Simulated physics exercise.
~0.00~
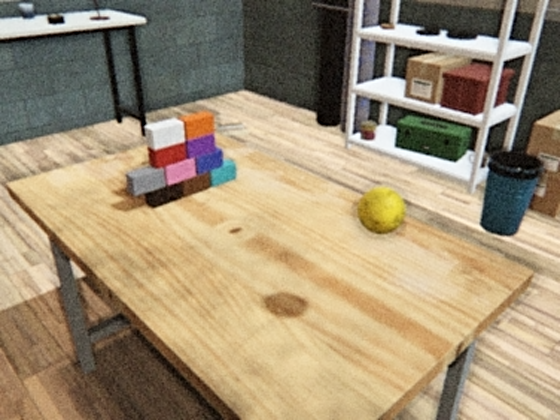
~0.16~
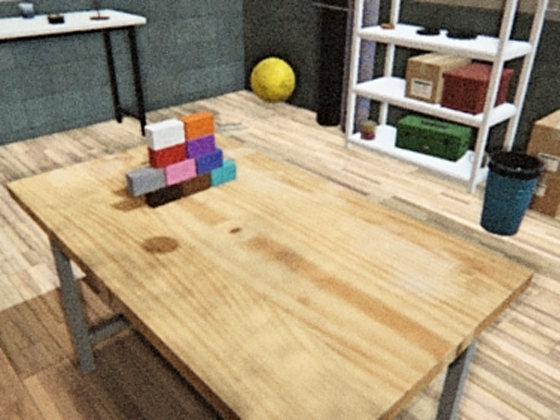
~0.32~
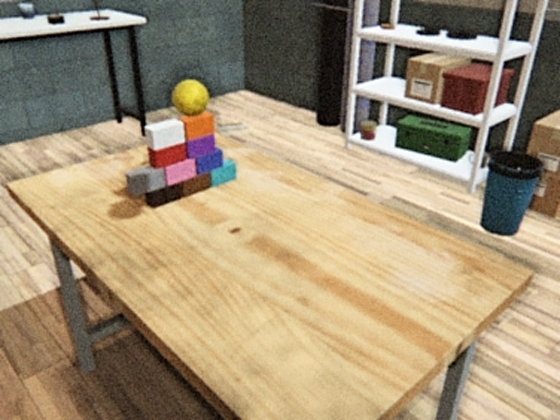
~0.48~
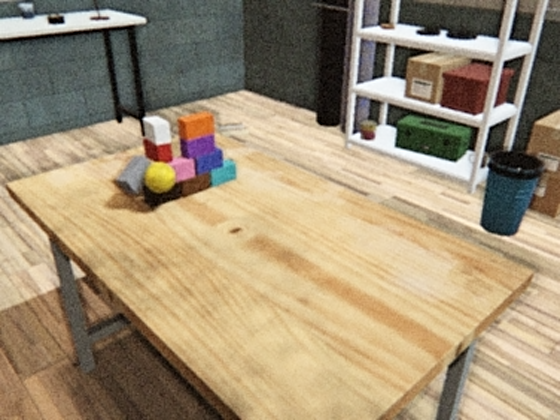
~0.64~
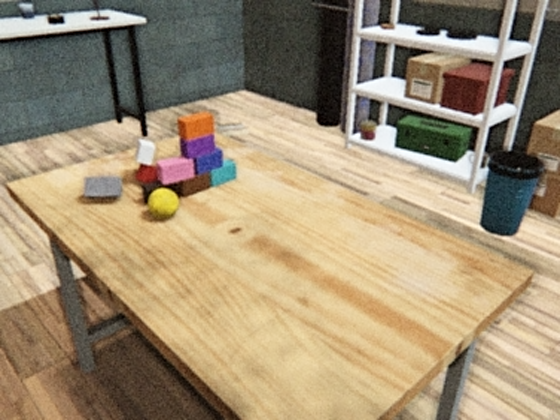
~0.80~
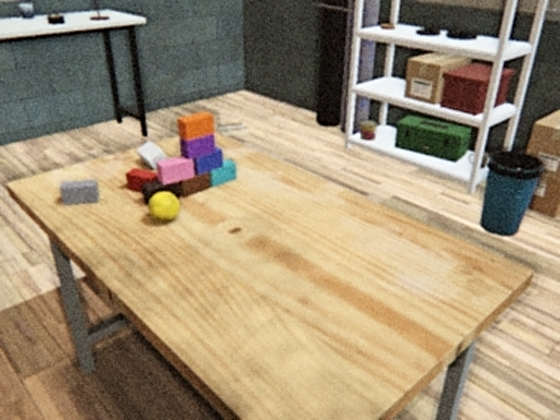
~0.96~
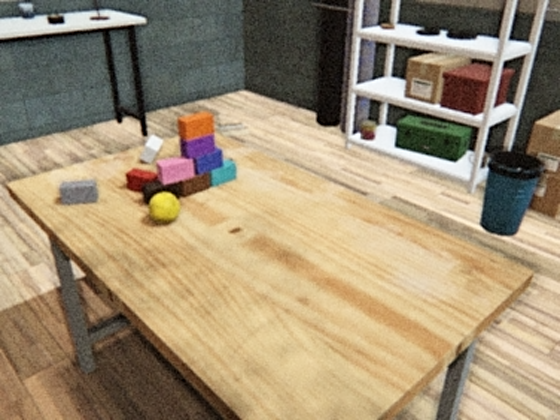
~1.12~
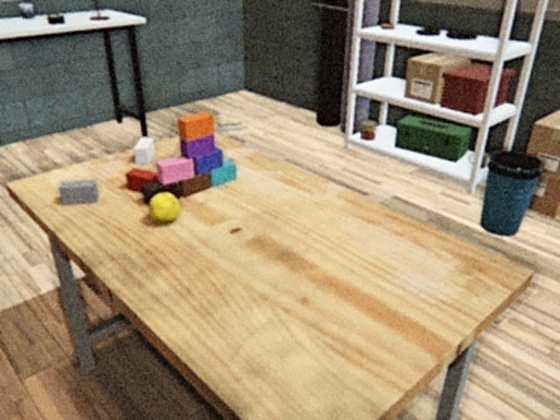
A yellow ball flew left across the wooden table into a stack of colored blocks, knocking the grey one over to the left and shifting the red and white ones, then settled in front of the pile, where the rest stayed stacked.
